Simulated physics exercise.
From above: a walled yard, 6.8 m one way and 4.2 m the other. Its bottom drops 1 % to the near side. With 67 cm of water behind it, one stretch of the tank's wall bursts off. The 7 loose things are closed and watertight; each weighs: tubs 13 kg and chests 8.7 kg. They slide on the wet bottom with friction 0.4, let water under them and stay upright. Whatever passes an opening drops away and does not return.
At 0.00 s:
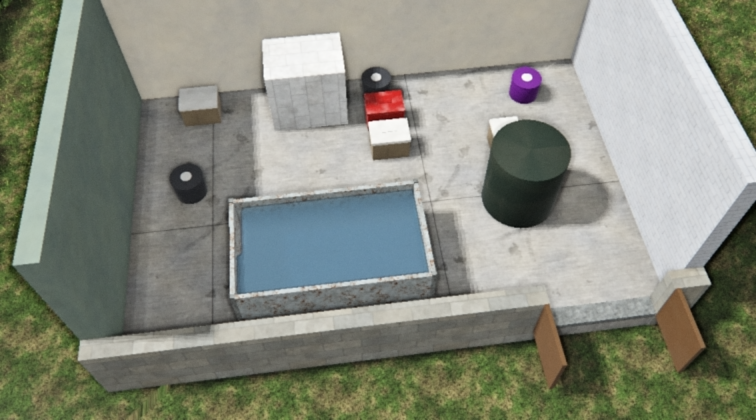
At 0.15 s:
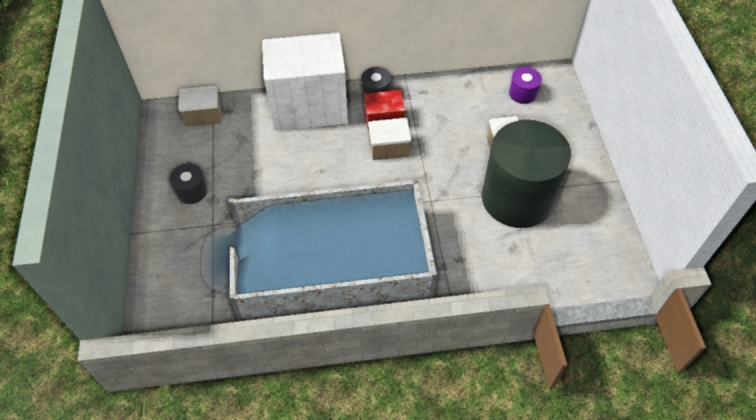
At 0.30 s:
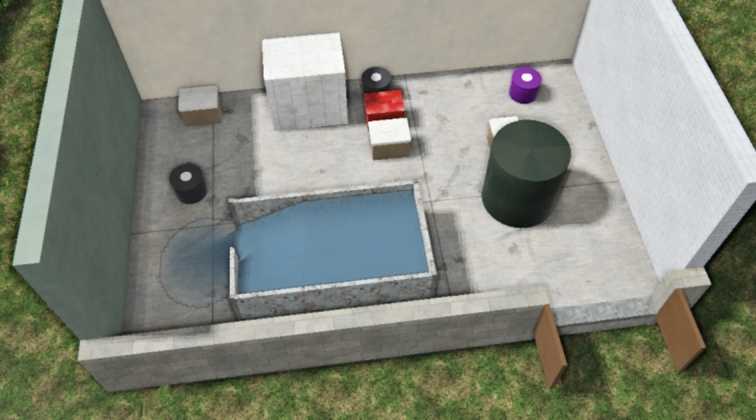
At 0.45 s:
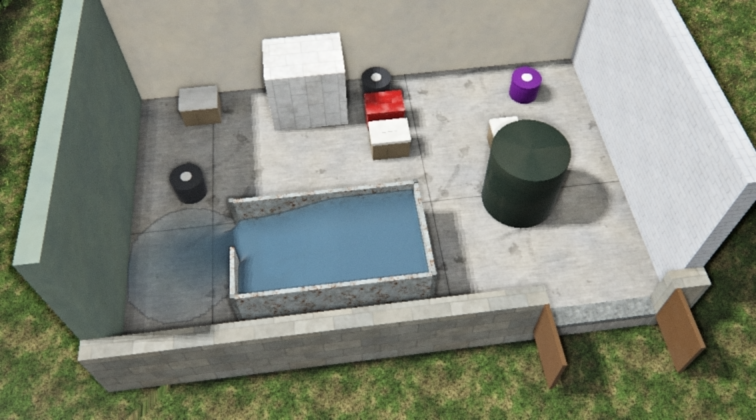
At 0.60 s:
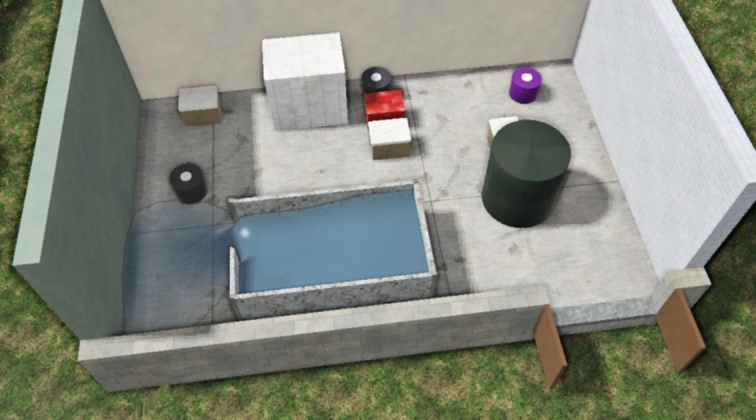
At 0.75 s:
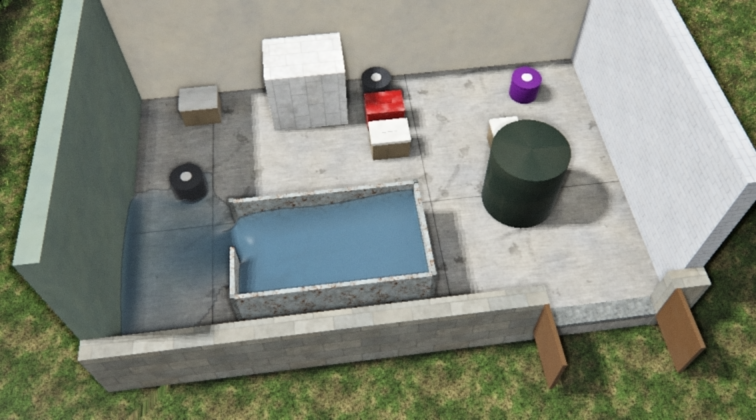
Water spreading from the open left end of a stone tank across a walled yard, while the tubs and chests stay still.
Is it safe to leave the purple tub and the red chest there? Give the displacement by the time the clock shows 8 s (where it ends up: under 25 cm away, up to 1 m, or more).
The purple tub stays put; the red chest stays put.
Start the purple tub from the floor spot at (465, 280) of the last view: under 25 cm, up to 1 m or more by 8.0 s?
It barely shifts.
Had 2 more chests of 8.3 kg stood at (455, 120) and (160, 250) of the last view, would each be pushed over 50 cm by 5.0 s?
In that order: Short of it, over.
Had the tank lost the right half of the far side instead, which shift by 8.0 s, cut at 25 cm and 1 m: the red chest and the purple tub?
In that case the red chest ends far away, the purple tub ends far away.
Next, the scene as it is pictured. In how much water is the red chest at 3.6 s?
Roughly 0 cm.
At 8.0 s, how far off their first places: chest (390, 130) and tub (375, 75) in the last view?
In that order: 0 cm, 0 cm.
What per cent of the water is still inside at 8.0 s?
About 98 per cent.
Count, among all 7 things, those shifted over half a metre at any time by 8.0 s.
I count 2.
After 1.6 s the purple tub is near (527, 77), 0.0 m from its start, aground; the red chest is near (384, 102), 0.0 m from its start, aground; 0 of 7 are out; 0 afloat.
After 3.6 s the purple tub is near (527, 77), 0.0 m from its start, aground; the red chest is near (384, 102), 0.0 m from its start, aground; 0 of 7 are out; 2 afloat.
After 5.6 s the purple tub is near (527, 77), 0.0 m from its start, aground; the red chest is near (384, 102), 0.0 m from its start, aground; 0 of 7 are out; 2 afloat.
After 8.0 s the purple tub is near (527, 77), 0.0 m from its start, aground; the red chest is near (384, 102), 0.0 m from its start, aground; 0 of 7 are out; 3 afloat.
